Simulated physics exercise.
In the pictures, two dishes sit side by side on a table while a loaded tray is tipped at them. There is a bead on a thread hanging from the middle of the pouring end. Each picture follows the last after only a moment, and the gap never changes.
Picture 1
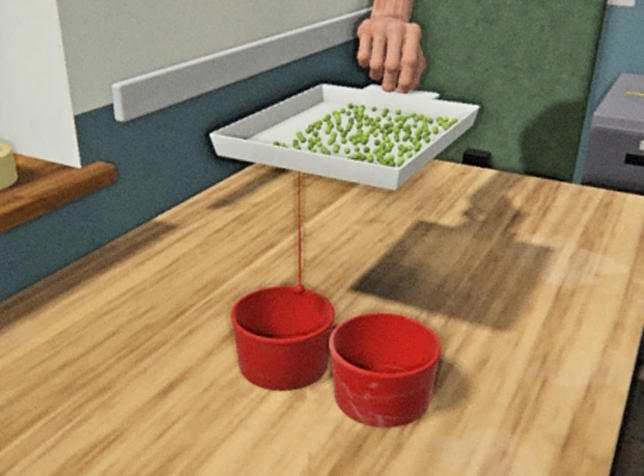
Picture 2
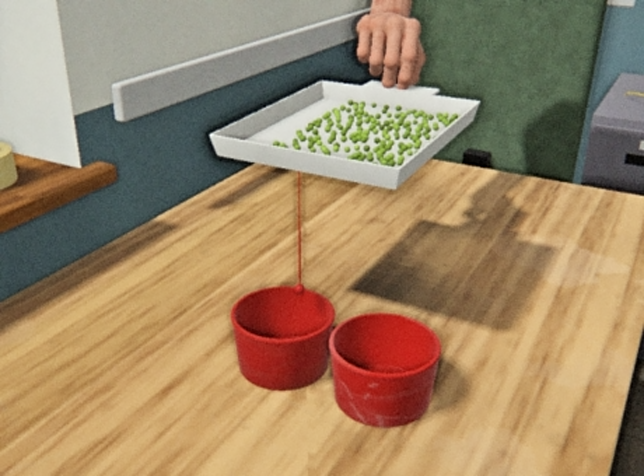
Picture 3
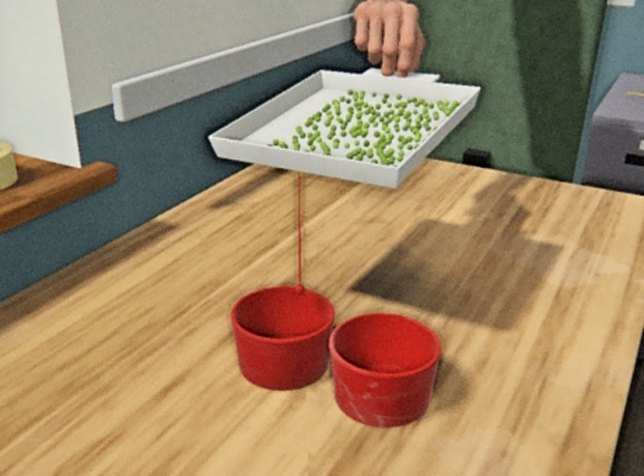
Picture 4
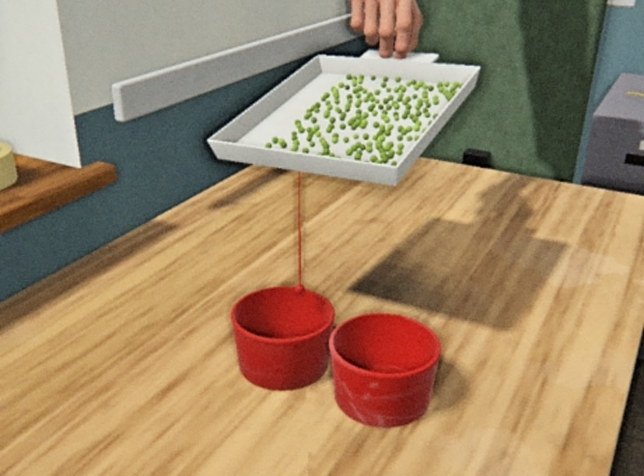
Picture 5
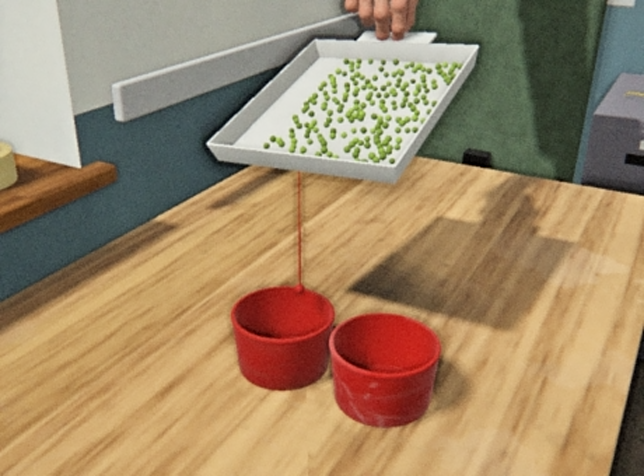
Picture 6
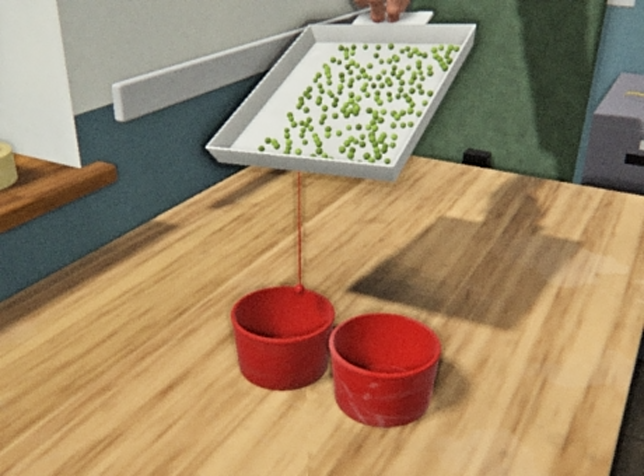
A hand at the top grips the far edge of a white tray scattered with green peas, seen from above at an angle over a pale wooden table in a room with blue and grey walls. Below the tray, a thin red thread hangs above two red dishes side by side. The hand steadily raises the tray's far end, steepening its slope toward the dishes, while the camera stays still.
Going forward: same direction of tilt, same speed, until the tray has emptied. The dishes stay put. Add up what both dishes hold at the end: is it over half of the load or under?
It comes to under half.
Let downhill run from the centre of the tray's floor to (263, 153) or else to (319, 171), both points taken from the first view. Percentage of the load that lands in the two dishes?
Near 0 % and 70 %.
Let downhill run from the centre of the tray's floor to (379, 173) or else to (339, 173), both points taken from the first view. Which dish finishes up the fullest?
Rightward dish at the first place, Rightward dish at the second.
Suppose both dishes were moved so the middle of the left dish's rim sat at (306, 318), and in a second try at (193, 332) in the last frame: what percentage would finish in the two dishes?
20 %, 20 %.
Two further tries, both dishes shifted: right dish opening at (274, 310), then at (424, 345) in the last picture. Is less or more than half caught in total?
Catch, run one: Past the halfway mark; run two: Below the halfway mark.
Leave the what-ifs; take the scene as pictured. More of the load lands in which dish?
It's the left side.
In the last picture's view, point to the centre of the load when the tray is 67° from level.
Near (277, 159).
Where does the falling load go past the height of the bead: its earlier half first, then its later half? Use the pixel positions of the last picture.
I'd place the first part at (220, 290) and the rest at (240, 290).
Soon after the last picture, tray tipped steeply; most on the tray; a small part in the air.
A little later, tray tipped past a quarter turn; about half on the tray; a small part in the left dish; about a quarter outside both; about a quarter in the air.
Later still, tray tipped past a quarter turn; about a third in the left dish; about two thirds outside both.
At rest, tray tipped past a quarter turn; none in the right dish; about a third in the left dish; about two thirds outside both.
